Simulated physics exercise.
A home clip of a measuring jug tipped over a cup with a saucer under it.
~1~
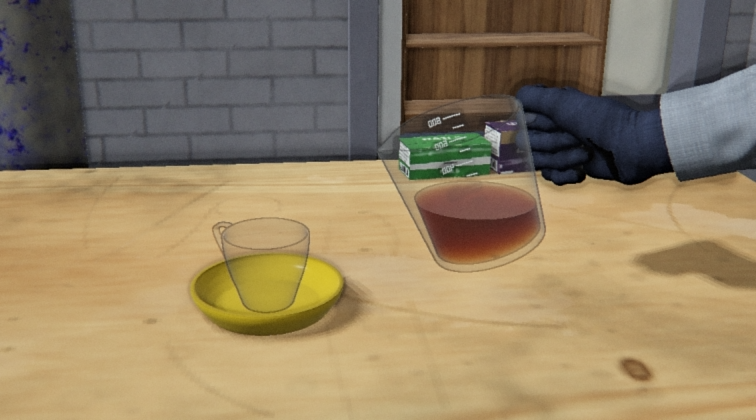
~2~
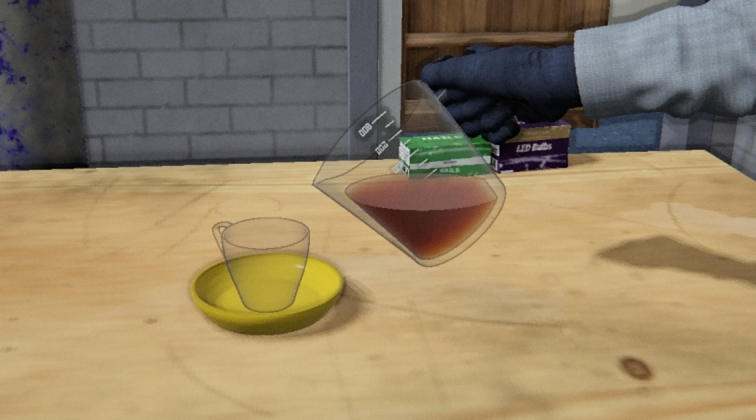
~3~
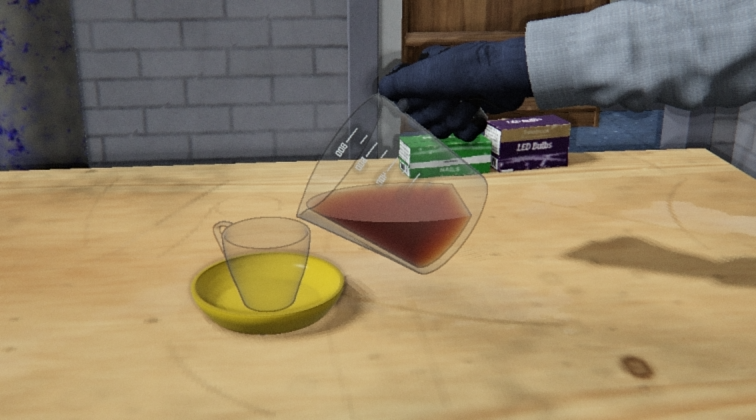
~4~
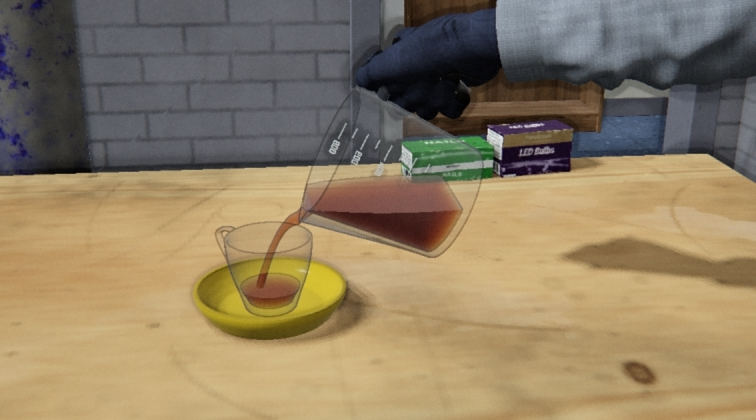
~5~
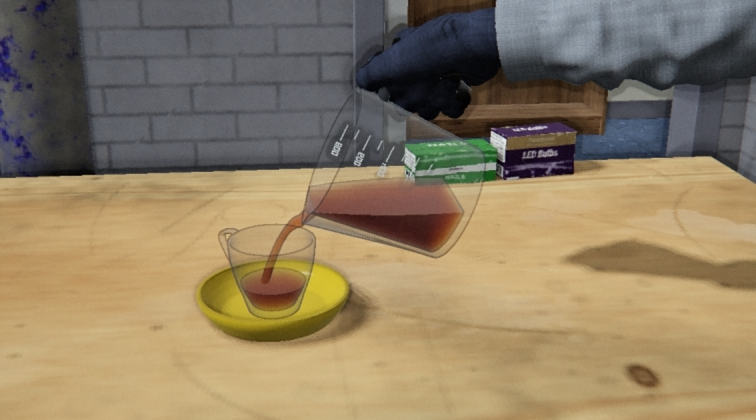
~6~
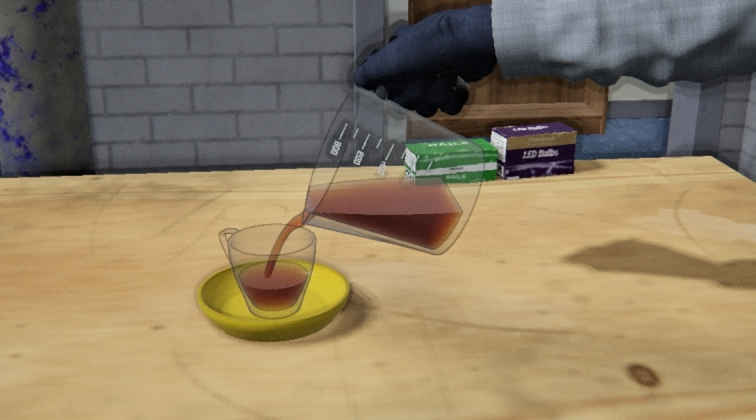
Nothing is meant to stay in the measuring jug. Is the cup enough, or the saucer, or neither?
It runs over into the saucer only.
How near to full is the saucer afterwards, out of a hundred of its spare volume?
Some 60 per cent.
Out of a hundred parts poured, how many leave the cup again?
Roughly 35 per cent.
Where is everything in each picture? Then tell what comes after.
In the first picture, the measuring jug is picked up; measuring jug (470, 181) about a third full; cup (267, 265) empty; saucer (268, 321) dry.
In the second picture, the measuring jug leans over the cup; measuring jug (415, 175) tipped 40° with all of its load; cup (267, 264) empty.
In the third picture, the measuring jug leans over the cup; measuring jug (394, 187) tipped 55° with all of its load; cup (268, 264) empty.
In the fourth picture, the iced tea is flowing; measuring jug (389, 176) tipped 65° with nearly all of its load; cup about a quarter full, surface at (270, 286).
In the fifth picture, the iced tea is flowing; measuring jug (391, 177) tipped 65° with nearly all of its load; cup (273, 271) about a third full.
In the sixth picture, the iced tea is flowing; measuring jug (392, 175) tipped 65° with about three quarters of its load; cup about half full, surface at (274, 276); saucer (275, 328) dry.
Next, the cup is nearly full; the saucer is dry.
After that, the cup is full to the brim; the saucer is wet, with room to spare.
Finally, the cup is full to the brim; the saucer is wet, with room to spare.
